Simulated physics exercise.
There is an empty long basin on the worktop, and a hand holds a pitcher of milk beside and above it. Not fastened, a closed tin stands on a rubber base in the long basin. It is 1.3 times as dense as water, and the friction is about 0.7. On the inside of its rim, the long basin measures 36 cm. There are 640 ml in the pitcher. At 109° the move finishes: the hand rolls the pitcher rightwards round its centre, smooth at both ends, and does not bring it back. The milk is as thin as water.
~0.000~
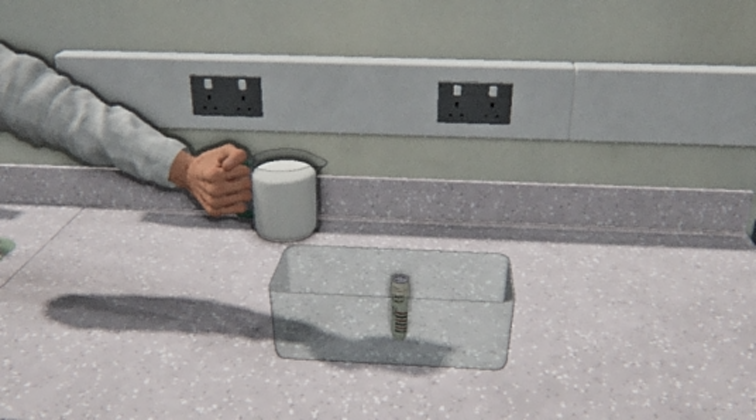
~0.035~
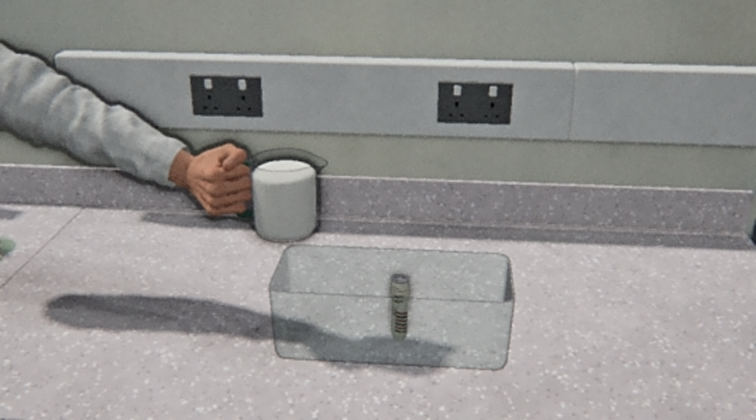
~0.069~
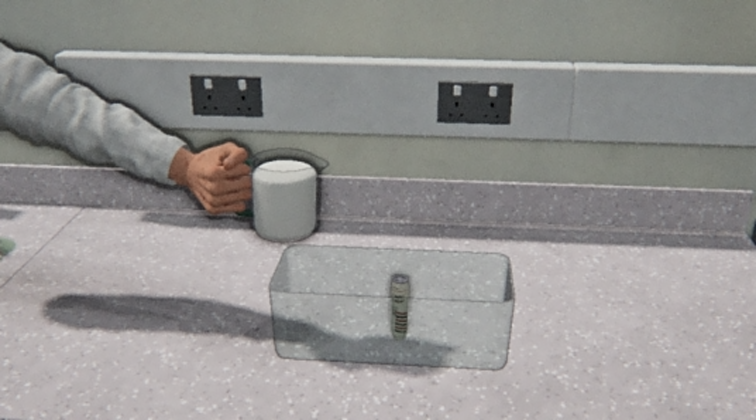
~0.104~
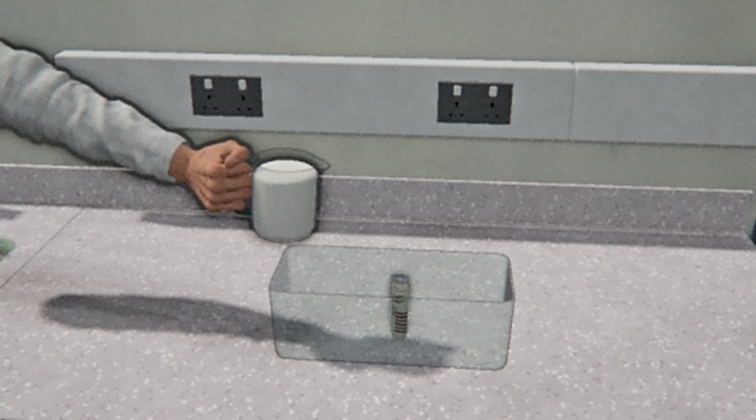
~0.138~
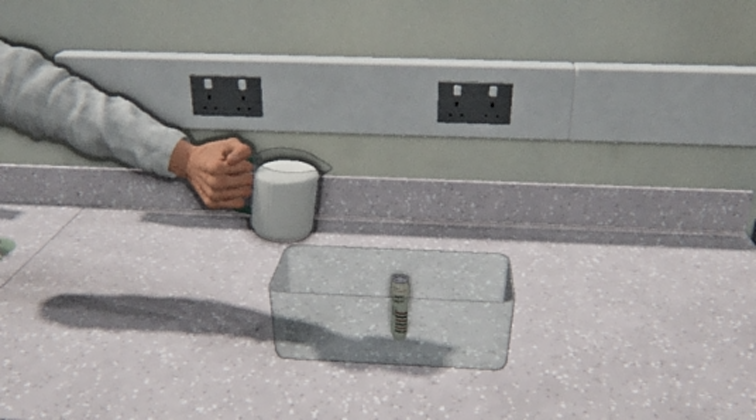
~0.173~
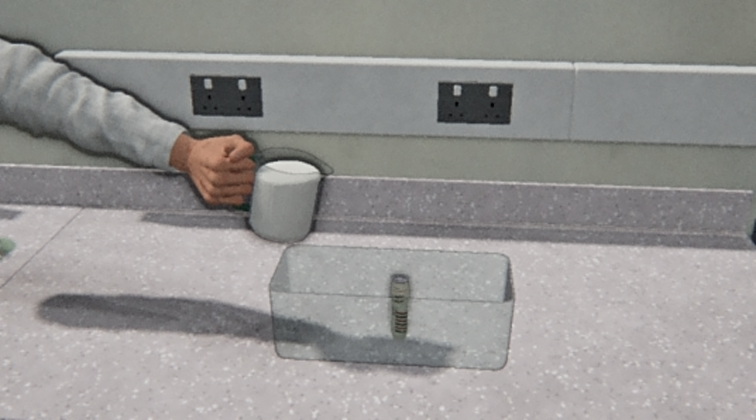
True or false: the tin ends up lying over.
False.
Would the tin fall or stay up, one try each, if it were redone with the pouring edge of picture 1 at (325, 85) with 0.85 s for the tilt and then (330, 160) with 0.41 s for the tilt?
The tin overturns the first time and stays vertical the second time.
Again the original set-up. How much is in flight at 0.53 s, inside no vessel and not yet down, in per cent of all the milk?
Close to 16 per cent, I'd say.
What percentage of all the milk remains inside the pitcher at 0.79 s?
Near 22 in a hundred.
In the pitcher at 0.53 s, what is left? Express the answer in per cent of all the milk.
I'd estimate some 78 % remains.
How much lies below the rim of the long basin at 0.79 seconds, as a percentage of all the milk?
Some 60 per cent.
After 0.53 s the tilt is 74° and 78 per cent is still to pour; the tin stands where it began.
After 0.79 s the tilt is 107° and 22 per cent is still to pour; the tin stands where it began.
After 1.06 s the tilt is 109° and 1 per cent is still to pour; the tin stands where it began.
After 1.35 s the tilt is 109° and 0 per cent is still to pour; the tin stands where it began.
In the end the tin stands where it began.
